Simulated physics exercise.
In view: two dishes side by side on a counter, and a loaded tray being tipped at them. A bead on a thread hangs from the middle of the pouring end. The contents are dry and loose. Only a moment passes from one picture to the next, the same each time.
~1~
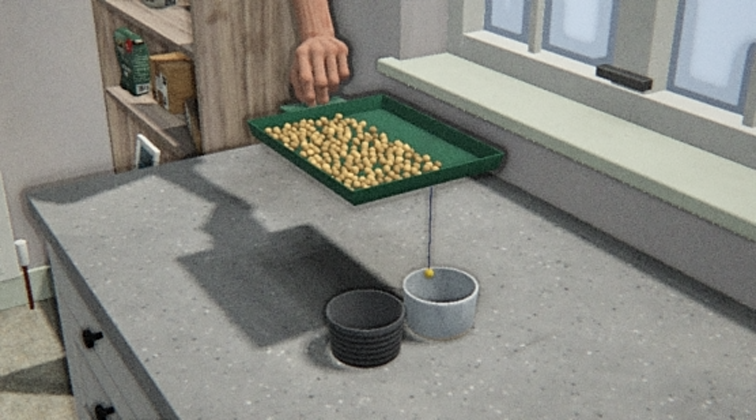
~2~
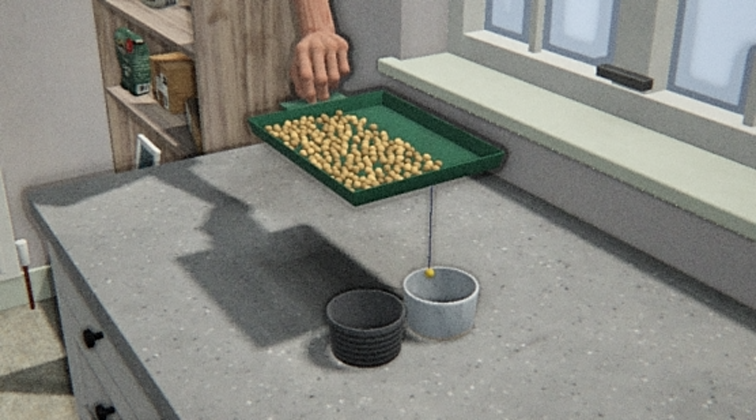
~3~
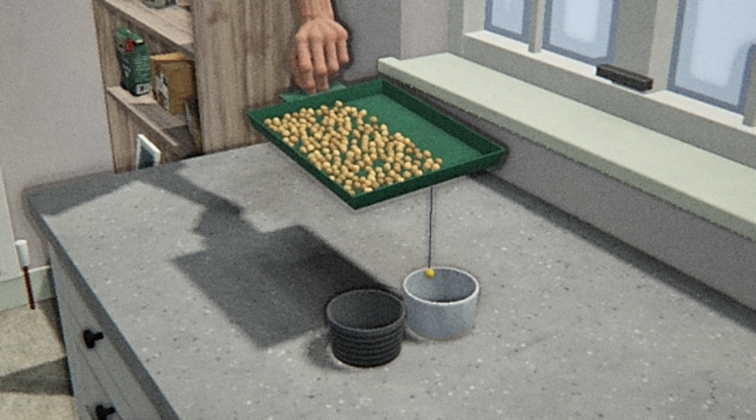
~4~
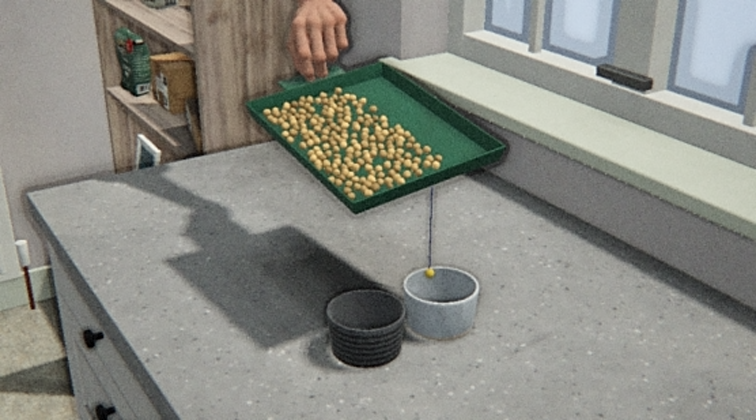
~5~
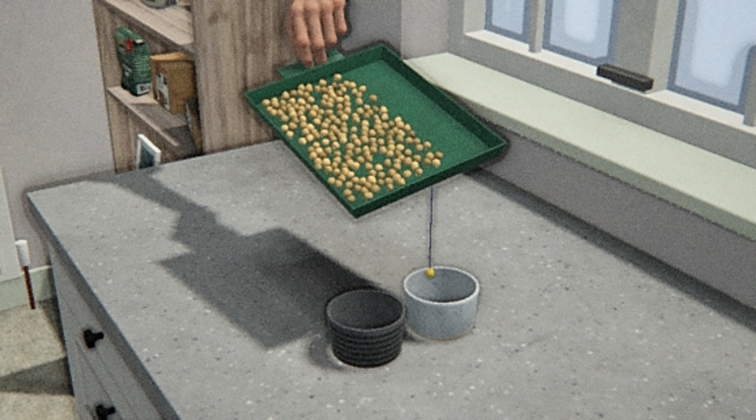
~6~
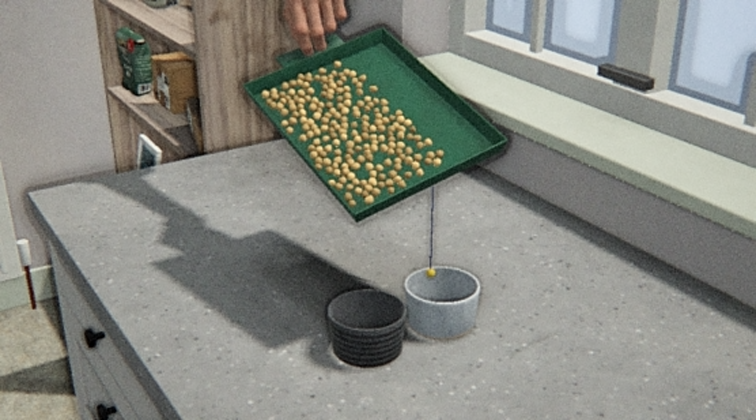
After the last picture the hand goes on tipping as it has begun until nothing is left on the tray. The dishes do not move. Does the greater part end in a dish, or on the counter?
Together they catch over half.
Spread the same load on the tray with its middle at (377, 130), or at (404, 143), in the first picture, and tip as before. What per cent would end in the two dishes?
About 70 and 80 per cent.
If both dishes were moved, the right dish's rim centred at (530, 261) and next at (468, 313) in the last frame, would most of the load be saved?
One: The smaller part. Two: Under half.
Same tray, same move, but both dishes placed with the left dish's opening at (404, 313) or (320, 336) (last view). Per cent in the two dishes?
Roughly 30 per cent, and 40 per cent.
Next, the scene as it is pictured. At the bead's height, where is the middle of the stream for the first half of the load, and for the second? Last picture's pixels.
Early half (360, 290), late half (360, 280).
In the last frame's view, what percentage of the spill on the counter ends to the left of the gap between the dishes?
About 90 per cent.
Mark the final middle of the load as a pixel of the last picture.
At about (365, 336).
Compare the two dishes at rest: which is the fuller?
It is the left dish.
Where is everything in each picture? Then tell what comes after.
In the first frame, corners of the pouring end near (354, 189) and (499, 153), level; middle of the load near (344, 149), dried chickpeas; left dish near (386, 344); right dish near (462, 317); bead on its thread near (429, 273).
In the second frame, corners of the pouring end near (355, 190) and (499, 152), level; middle of the load near (345, 147).
In the third frame, corners of the pouring end near (355, 194) and (499, 149), tipped barely, lowest at the left corner; middle of the load near (345, 143).
In the fourth frame, corners of the pouring end near (355, 199) and (500, 146), tipped a little, lowest at the left corner; middle of the load near (344, 137).
In the fifth frame, corners of the pouring end near (355, 205) and (500, 142), tipped clearly, lowest at the left corner; middle of the load near (344, 131).
In the sixth frame, corners of the pouring end near (356, 210) and (502, 139), tipped clearly, lowest at the left corner; middle of the load near (345, 126); left dish near (388, 344); right dish near (464, 317).
Shortly afterwards, tray tipped steeply; all but a few on the tray; only a few in the air.
Next, tray tipped past a quarter turn; near a third on the tray; near a third in the left dish; only a few outside both; near a quarter in the air.
Some moments later, tray tipped past a quarter turn; the bulk in the left dish; only a few in the right dish; near a quarter outside both.
In the end, tray tipped past a quarter turn; the bulk in the left dish; only a few in the right dish; near a quarter outside both.
